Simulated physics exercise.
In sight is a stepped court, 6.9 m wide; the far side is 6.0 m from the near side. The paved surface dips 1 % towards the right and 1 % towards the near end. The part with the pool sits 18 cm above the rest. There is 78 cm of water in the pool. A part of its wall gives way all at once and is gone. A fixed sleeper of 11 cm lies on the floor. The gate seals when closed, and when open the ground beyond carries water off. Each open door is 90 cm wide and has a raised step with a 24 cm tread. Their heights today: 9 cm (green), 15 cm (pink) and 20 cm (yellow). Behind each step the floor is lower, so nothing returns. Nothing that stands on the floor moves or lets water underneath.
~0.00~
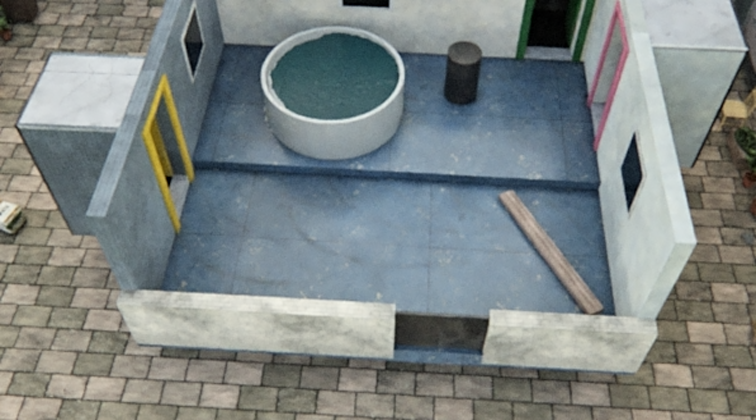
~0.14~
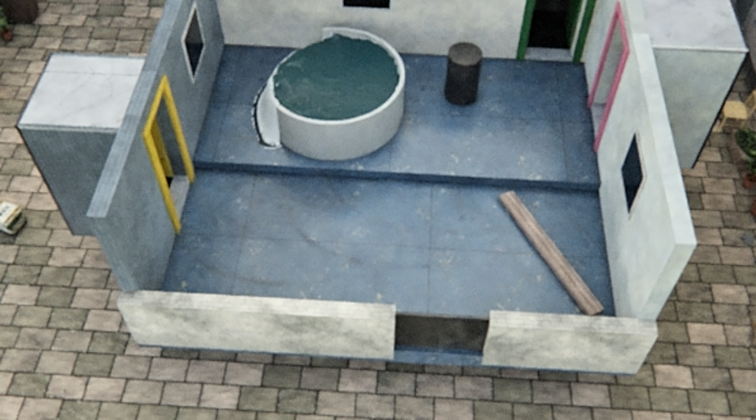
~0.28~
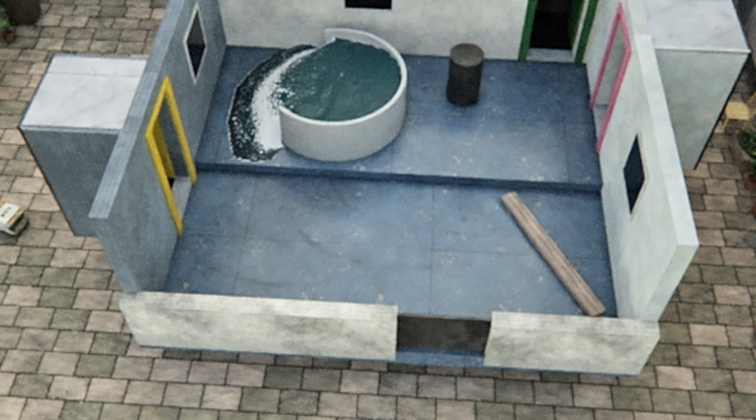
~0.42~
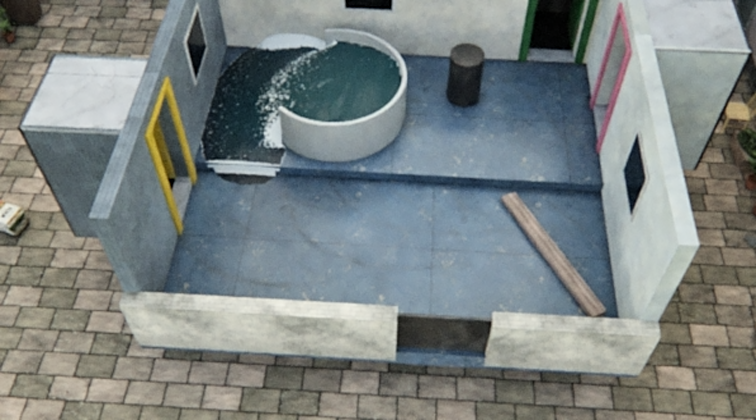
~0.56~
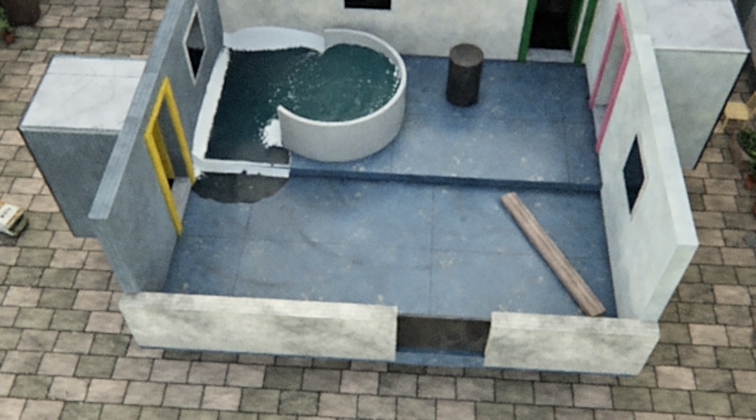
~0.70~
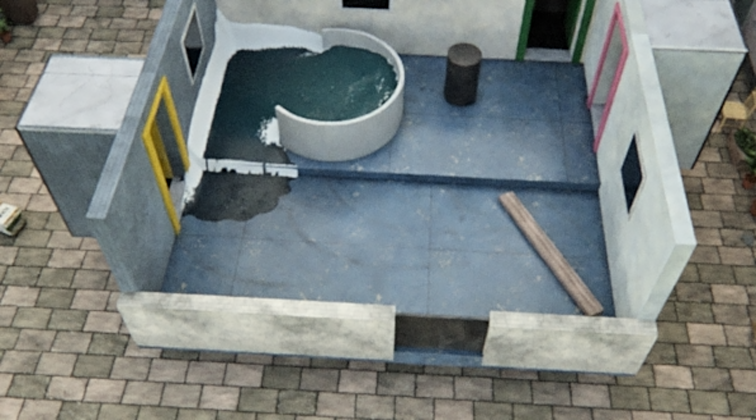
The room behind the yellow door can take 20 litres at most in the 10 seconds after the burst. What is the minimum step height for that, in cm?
At least 11 cm or so.
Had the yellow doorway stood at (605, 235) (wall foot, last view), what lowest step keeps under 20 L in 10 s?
About 13.5 cm.
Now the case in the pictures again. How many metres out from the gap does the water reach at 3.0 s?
Some 5.6 m out.
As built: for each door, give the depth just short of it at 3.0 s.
In cm: Green 1, pink 0, yellow 13.
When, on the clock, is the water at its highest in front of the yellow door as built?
Near 1.4 s.
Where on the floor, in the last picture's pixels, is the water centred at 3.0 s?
Near (289, 142).
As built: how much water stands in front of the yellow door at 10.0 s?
Some 3.5 cm.
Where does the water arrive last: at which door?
Last comes the pink one.
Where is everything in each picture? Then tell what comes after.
In the first frame, still water, 78 cm deep, in the pool at (333, 76); the yellow door at (171, 163) is dry.
In the second frame, the gap is at (275, 82), the front 0.3 m out at (264, 143); the back of the pool holds 78 cm.
In the third frame, the front is at (237, 150), 0.8 m from the gap at (277, 87); 2.1 m2 of floor is wet, 78 cm left at the back.
In the fourth frame, water pours out at (278, 89) and has run 1.3 m, to (208, 154); about 11 cm deep outside, 77 cm at the back.
In the fifth frame, the gap is at (277, 90), the front 1.7 m out at (193, 185); the back of the pool holds 69 cm.
In the sixth frame, the gap is at (275, 90), the front 2.1 m out at (183, 212); the back of the pool holds 67 cm; water is at the yellow door at (171, 165).
After 1.4 s water covers 20 % of the floor, deepest (64 cm) near (218, 72); 17 cm at the yellow door, 0 litres in over its 20 cm step.
After 3.0 s water covers 45 % of the floor, deepest (39 cm) near (156, 311); 13 cm at the yellow door, 1 litre in over its 20 cm step.
After 10.0 s water covers 85 % of the floor, deepest (24 cm) near (618, 350); 4 cm at the yellow door, 1 litre in over its 20 cm step.
At the yellow door as built, the water arrived by 0.7 s and peaked near 17 cm at 1.4 s.
With a step of 9.5 cm, 29 litres would have come in within the 10 s; with 13 cm, 10 litres. So under 20 litres takes about 11 cm.
